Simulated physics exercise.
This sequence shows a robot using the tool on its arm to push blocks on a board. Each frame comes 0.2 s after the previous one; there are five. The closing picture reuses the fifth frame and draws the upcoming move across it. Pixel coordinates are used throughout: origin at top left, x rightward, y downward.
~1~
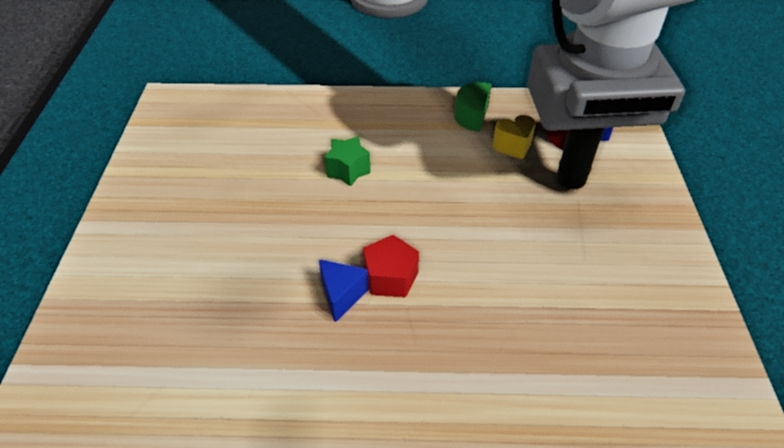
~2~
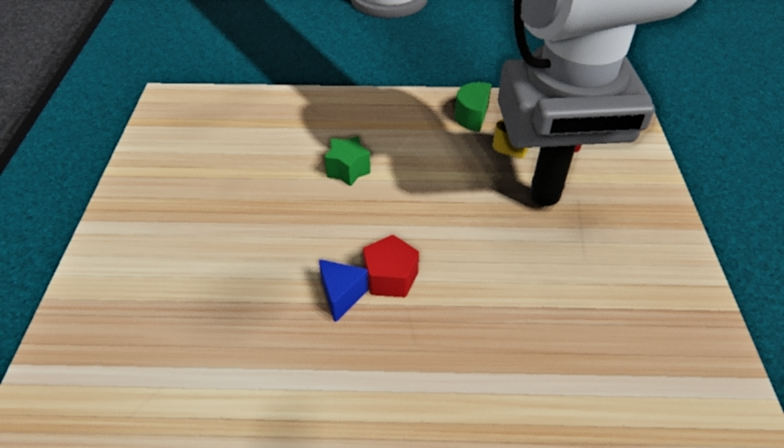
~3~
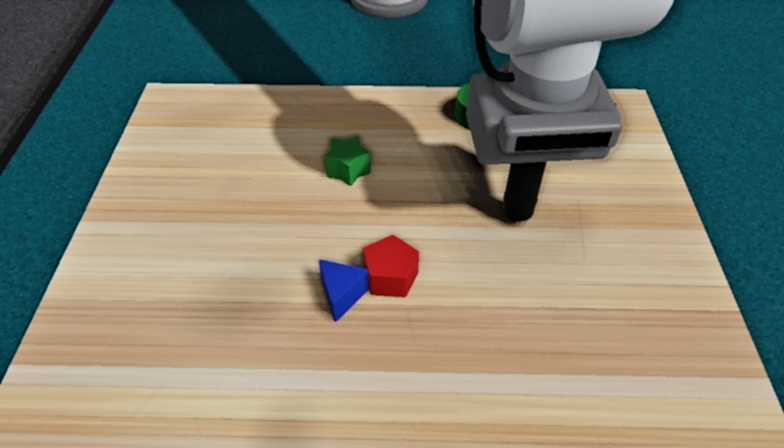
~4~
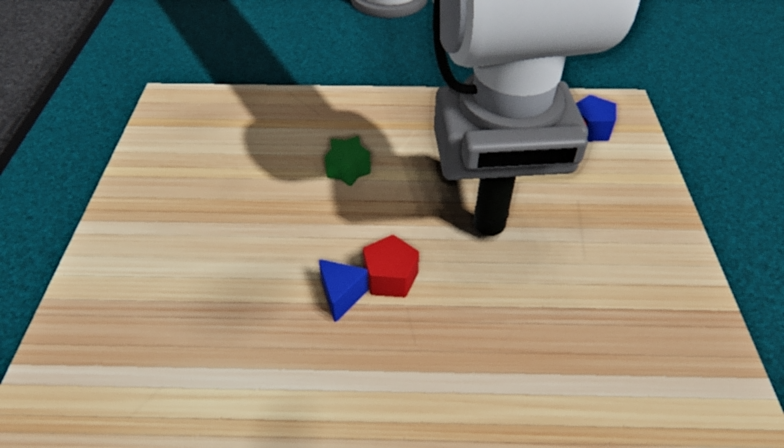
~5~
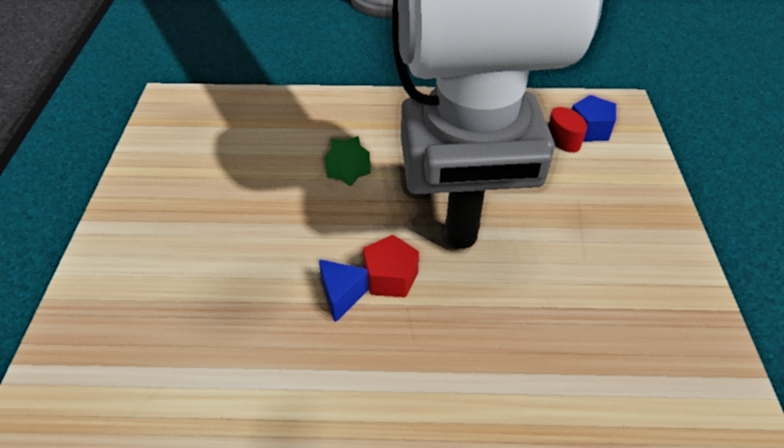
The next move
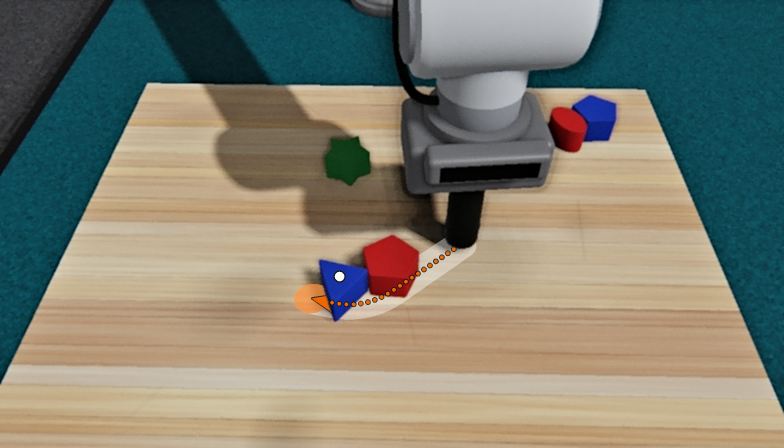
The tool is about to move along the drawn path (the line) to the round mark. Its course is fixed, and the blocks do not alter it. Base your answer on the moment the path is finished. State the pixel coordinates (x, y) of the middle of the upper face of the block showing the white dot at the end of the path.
The middle of its top is at (227, 276).
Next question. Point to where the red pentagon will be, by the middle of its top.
The centre of its top will be at (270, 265).
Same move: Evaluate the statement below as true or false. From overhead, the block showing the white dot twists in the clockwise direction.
The statement is incorrect.
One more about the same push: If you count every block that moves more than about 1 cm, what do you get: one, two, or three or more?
Two blocks move more than 1 cm.
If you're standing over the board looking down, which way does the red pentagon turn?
Verdict: Clockwise.
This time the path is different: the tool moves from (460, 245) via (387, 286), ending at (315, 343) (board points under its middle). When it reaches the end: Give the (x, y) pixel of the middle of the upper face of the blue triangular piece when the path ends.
I expect it at (256, 283).
The line goes from (460, 245) by way of (418, 274) and (371, 301) to (312, 298); the dot is on the blue triangular piece.
On the path given first. One third of the way, tool at (418, 266); blue triangular piece at (320, 281); red pentagon at (373, 263).
Two thirds of the way, tool at (369, 294); blue triangular piece at (285, 282), turned 60° anticlockwise; red pentagon at (327, 271), turned 65° clockwise.
At the end, tool at (311, 291); blue triangular piece at (227, 277), turned 50° anticlockwise; red pentagon at (270, 265), turned 70° clockwise.
